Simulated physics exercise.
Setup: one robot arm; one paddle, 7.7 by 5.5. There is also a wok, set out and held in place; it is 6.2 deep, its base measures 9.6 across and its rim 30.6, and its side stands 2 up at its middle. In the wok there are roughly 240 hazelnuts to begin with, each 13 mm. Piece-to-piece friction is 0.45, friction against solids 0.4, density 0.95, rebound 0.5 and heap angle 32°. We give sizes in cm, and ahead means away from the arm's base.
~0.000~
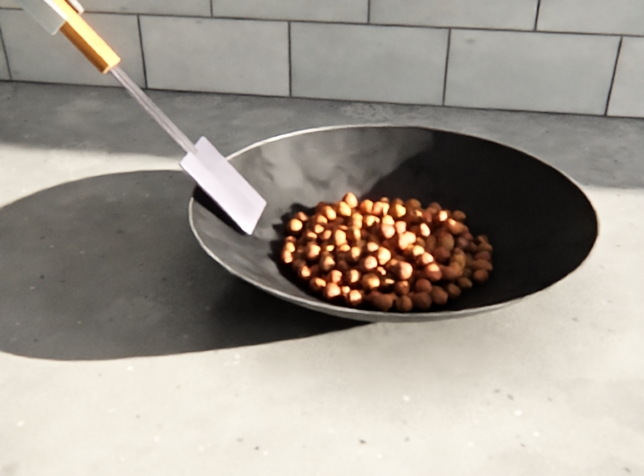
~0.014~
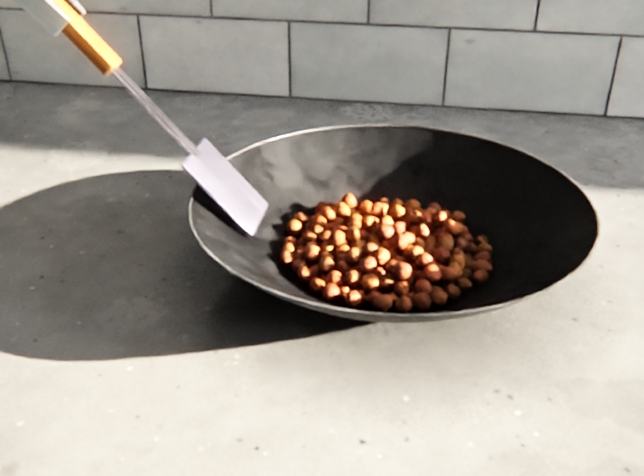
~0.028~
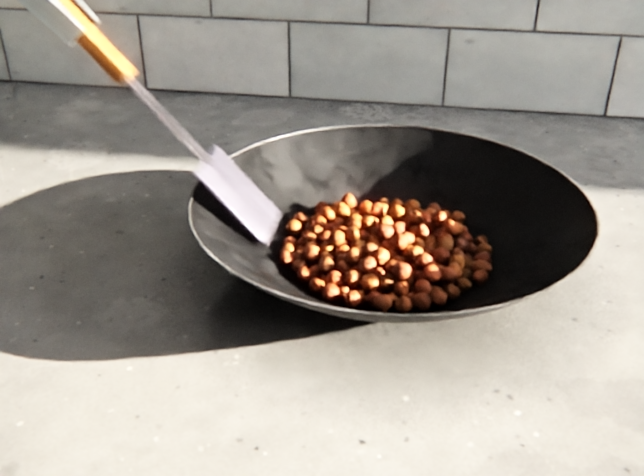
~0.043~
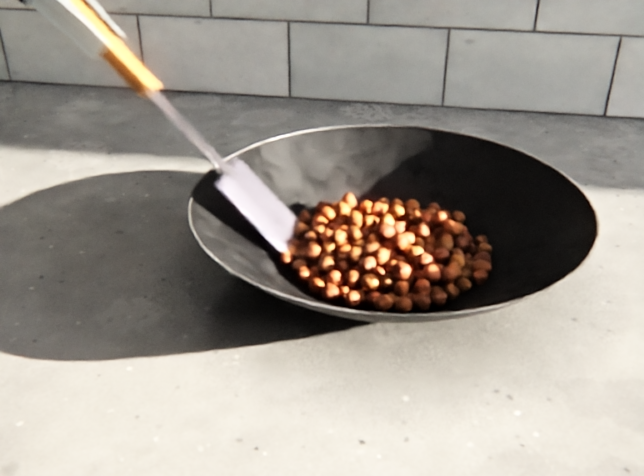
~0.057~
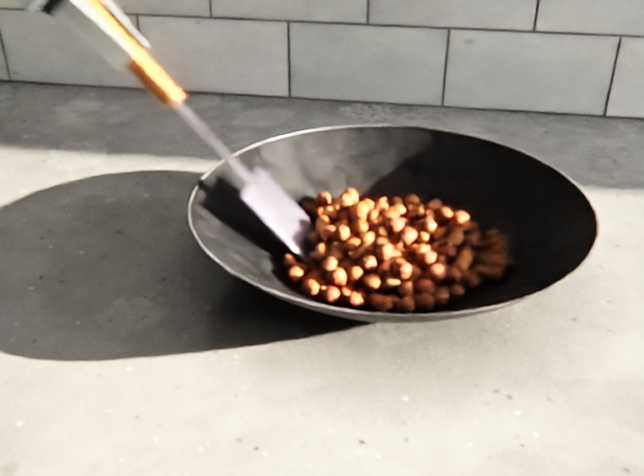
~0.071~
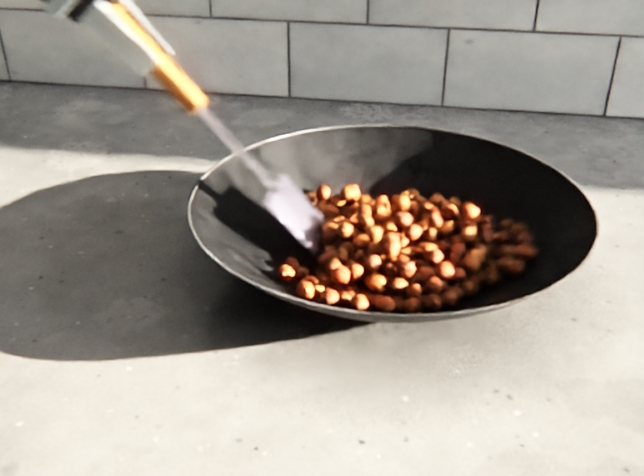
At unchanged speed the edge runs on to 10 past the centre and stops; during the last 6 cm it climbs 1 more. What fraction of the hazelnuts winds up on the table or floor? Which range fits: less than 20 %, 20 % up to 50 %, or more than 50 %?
The range that fits is 20 % up to 50 %.
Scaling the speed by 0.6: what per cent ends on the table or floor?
Around 15 percent would finish on the table or floor.
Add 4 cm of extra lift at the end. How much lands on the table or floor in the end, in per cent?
25 per cent.
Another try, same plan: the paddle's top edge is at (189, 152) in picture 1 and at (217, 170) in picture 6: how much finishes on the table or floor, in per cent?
Close to 0 in a hundred.
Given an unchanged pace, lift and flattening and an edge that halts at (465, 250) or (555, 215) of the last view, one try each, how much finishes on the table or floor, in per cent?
Estimates, in order: 15 % and 35 %.
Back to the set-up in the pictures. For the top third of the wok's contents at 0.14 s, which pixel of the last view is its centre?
Around (477, 239).
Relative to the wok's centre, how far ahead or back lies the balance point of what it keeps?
Roughly 3.0 cm ahead of the centre.
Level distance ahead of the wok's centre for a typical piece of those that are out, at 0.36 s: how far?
The distance is around 24 cm.
By 0.11 s, sloping 48°, highest piece 7 above the table; 239 in the wok.
By 0.14 s, sloping 48°, highest piece 8 above the table; 237 in the wok, 2 on the blade or in flight.
By 0.36 s, sloping 48°, highest piece 11 above the table; 170 in the wok, 33 on the table or floor, 36 on the blade or in flight.
By 1.41 s, sloping 48°, highest piece 5 above the table; 170 in the wok, 69 on the table or floor.
Final count, 170 in the wok, 69 on the table or floor. That is 29 % on the table or floor.
